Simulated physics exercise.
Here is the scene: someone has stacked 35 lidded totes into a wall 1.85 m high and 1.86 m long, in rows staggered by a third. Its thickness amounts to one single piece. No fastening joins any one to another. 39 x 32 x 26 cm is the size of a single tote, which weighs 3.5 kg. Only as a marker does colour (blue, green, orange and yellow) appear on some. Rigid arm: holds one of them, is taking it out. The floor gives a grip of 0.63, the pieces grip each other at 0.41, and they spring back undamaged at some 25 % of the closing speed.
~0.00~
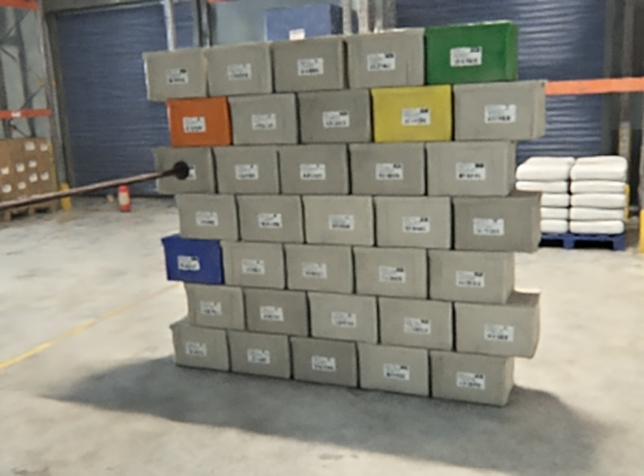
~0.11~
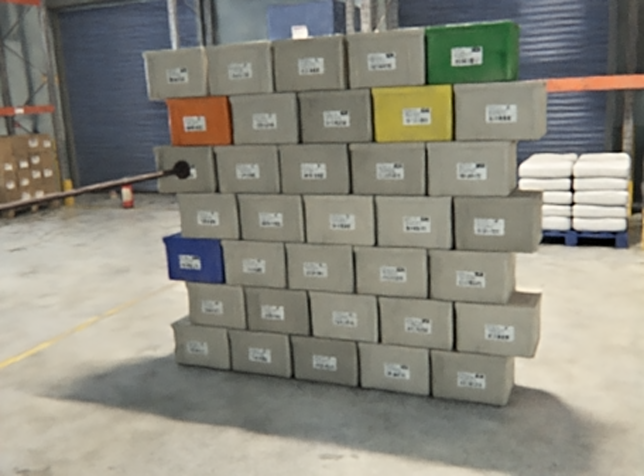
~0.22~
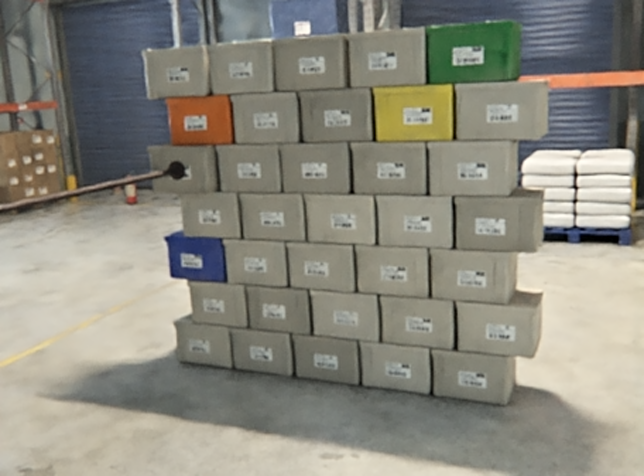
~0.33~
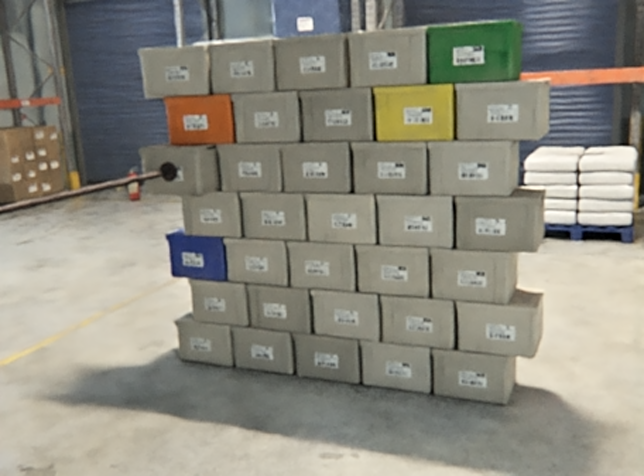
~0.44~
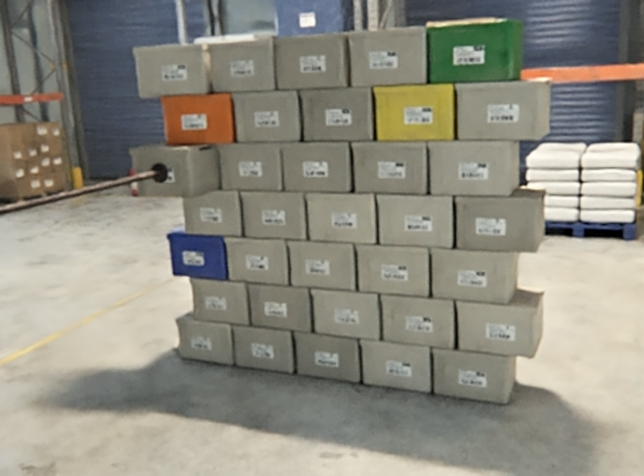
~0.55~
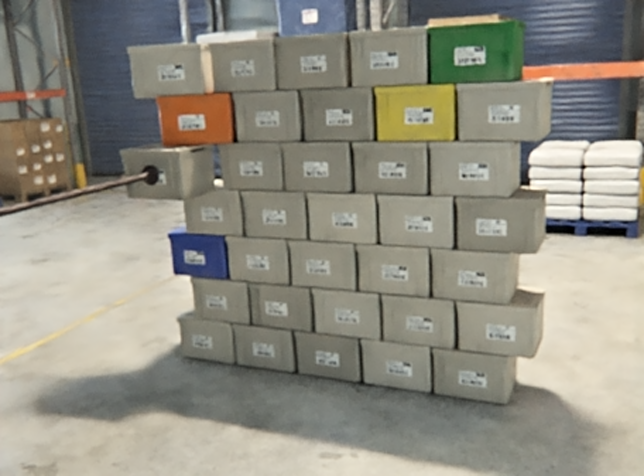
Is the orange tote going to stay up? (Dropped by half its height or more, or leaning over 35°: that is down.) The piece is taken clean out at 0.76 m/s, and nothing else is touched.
It is brought low.
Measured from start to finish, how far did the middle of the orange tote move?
I'd estimate near 140 cm.
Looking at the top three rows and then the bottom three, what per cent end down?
10% and 0%.
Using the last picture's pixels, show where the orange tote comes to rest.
Near (150, 354).
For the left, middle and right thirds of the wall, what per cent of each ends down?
Left third 20 percent, middle third 0 percent, right third 0 percent.
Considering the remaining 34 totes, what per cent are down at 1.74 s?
At that moment 5 per cent.
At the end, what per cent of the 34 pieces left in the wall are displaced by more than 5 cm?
Result: 5 per cent.
By 1.10 s, none of the 34 other totes down, 2 disturbed; orange tote tilted 21°.
By 1.74 s, 2 of the 34 other totes down; orange tote upside down.
When it is over (3.7 s), 2 of the 34 other totes down; orange tote upside down; blue tote unmoved; green tote unmoved. In pixels of the last frame, middles, orange tote near (150, 354), blue tote near (212, 249).
